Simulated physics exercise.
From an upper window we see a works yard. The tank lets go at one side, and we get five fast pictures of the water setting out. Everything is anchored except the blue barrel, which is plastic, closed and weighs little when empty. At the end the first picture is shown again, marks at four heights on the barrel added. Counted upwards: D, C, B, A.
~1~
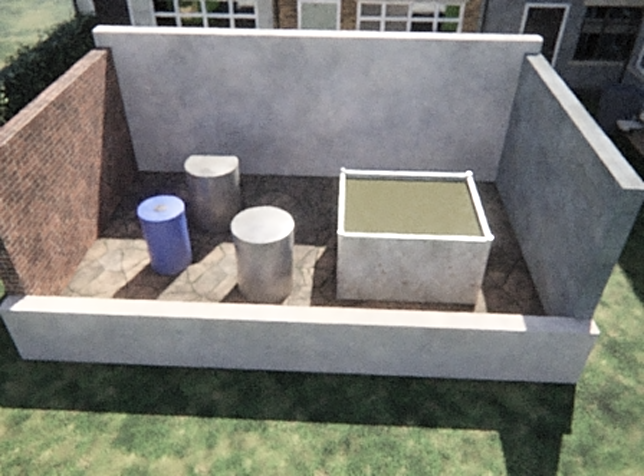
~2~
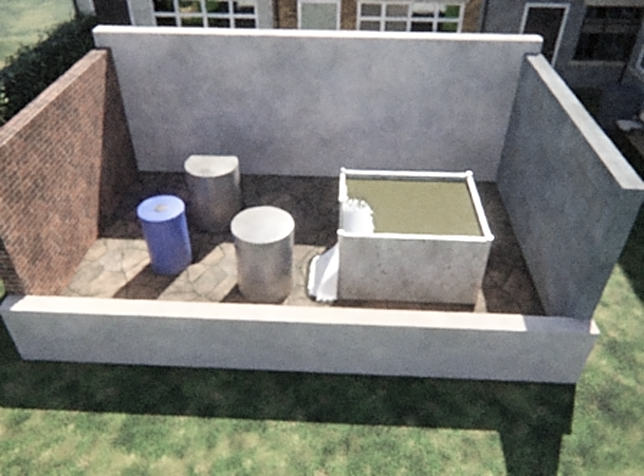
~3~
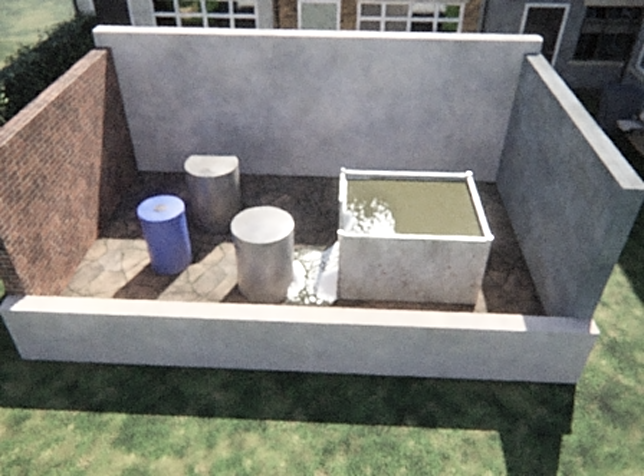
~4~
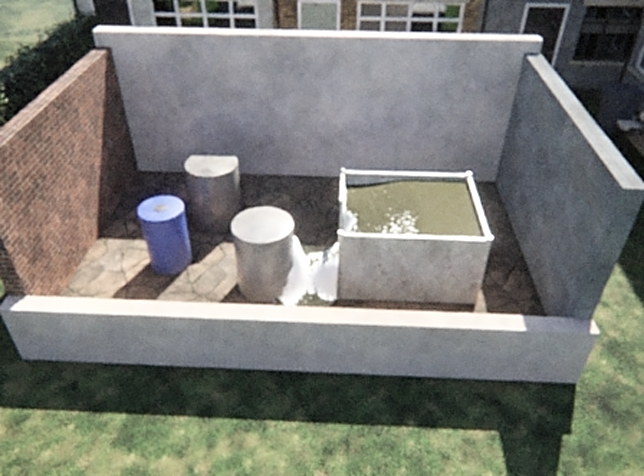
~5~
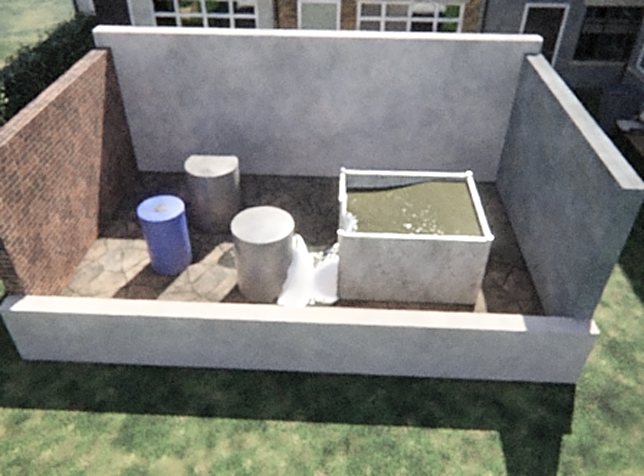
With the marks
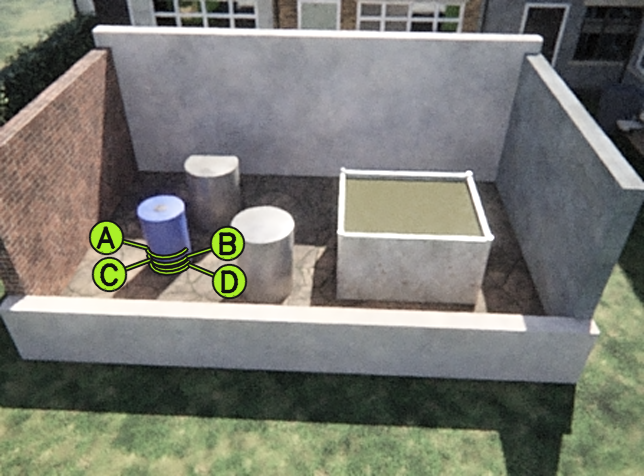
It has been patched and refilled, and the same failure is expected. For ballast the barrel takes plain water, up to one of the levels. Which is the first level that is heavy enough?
Choose B.
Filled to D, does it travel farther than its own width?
Yes, it does.
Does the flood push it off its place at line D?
Yes.
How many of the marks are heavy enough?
Two of the four.
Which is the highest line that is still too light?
It is C.
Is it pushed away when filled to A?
No, that is safe.
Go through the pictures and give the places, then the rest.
The first picture shows lid of the blue barrel at (161, 208); tank full, its middle at (409, 207).
In the second picture, 2 % of the ground under water, its edge towards the barrel at (322, 257).
In the third picture, 4 % of the ground under water, its edge towards the barrel at (322, 253).
In the fourth picture, 6 % of the ground under water, its edge towards the barrel at (321, 253).
The fifth picture shows lid of the blue barrel at (161, 208); water covers 8 % of the ground, mostly out of sight from here.
In lime, A at (162, 257); B at (164, 264); C at (165, 269); D at (166, 273); from the bottom up D, C, B, A.
With A, it does not move.
With B, it does not move.
With C, it is pushed about twice its own width away.
With D, it is pushed about 3 times its own width away.
